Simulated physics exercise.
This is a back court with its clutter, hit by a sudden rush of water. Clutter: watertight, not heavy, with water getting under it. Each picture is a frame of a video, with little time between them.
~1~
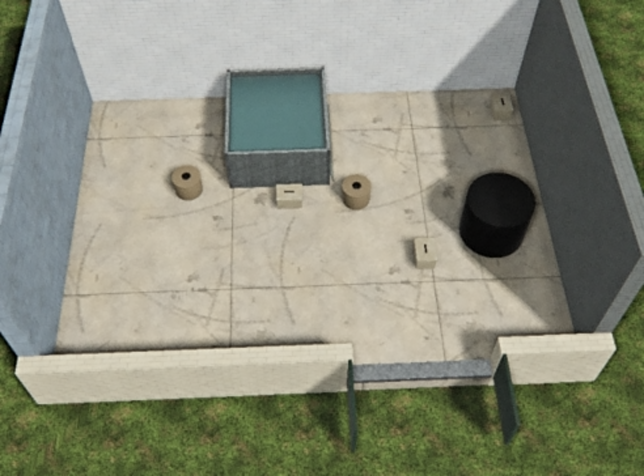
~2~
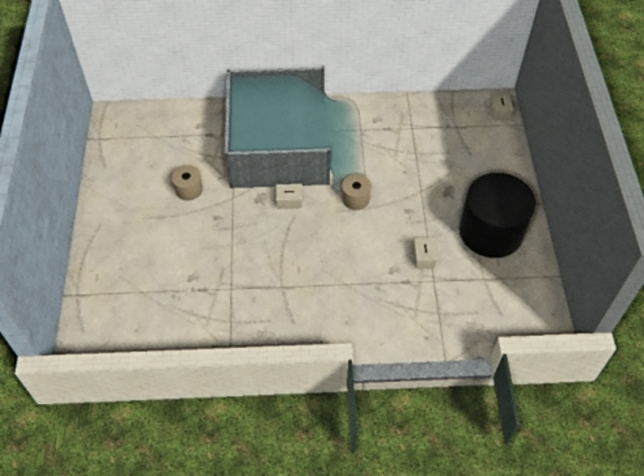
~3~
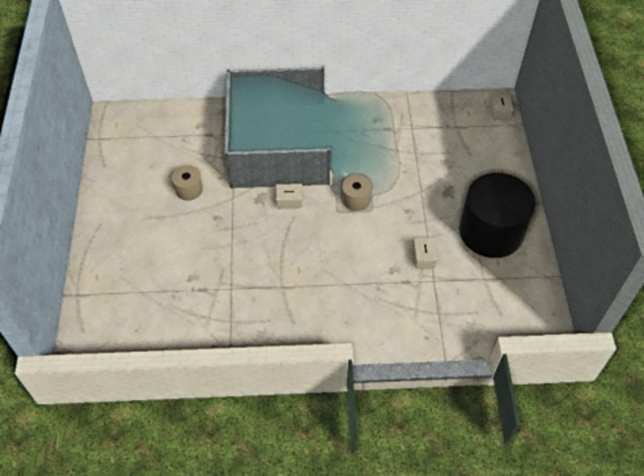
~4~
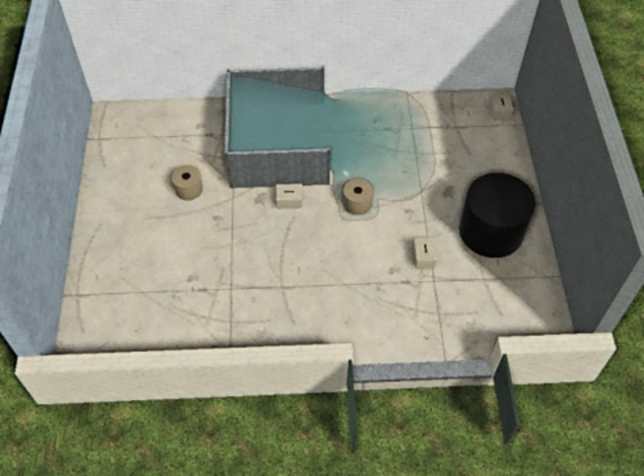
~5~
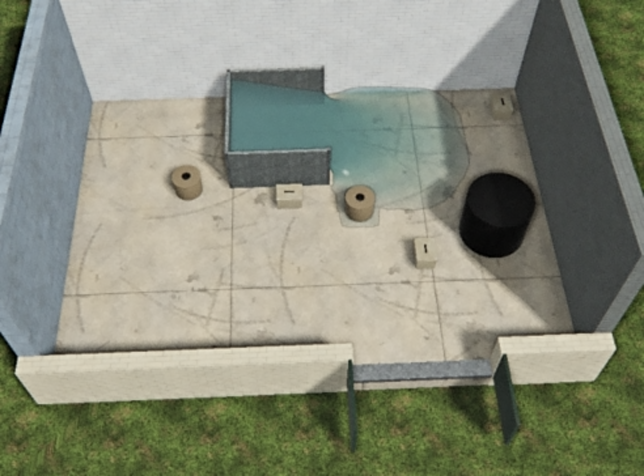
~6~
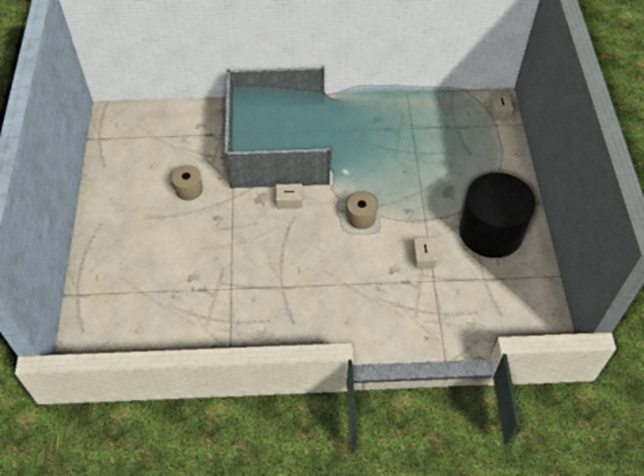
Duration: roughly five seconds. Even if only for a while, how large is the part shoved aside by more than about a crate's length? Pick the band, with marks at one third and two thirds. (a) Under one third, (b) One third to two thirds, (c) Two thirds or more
The answer is b.
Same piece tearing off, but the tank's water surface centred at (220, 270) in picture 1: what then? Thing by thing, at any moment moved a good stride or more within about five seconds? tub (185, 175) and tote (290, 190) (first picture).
Taking them in the order you gave, the first did not get there and the second did not get there.
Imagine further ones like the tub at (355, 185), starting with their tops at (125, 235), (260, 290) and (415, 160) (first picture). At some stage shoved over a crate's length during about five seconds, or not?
Stays put, stays put, shoved clear.
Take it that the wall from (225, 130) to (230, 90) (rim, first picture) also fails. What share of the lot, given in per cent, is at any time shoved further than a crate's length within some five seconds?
Around 20 per cent.
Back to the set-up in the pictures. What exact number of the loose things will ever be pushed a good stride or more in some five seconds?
That works out to 2.
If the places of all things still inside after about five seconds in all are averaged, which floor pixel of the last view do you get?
I'd say somewhere close to (324, 224).
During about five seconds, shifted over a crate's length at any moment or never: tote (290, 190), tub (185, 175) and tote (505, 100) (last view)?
Per the list: First remained close, second remained close, third traveled a good way.
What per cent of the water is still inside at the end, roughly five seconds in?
It comes to about 96 parts in a hundred.
A moment on, 1 of 5 are well off their spots; 0 afloat.
Next, 2 of 5 are well off their spots; 1 afloat.
Later, 2 of 5 are well off their spots; 1 afloat.
In the end, 2 of 5 are well off their spots, and 2 have been at some point; 1 afloat.
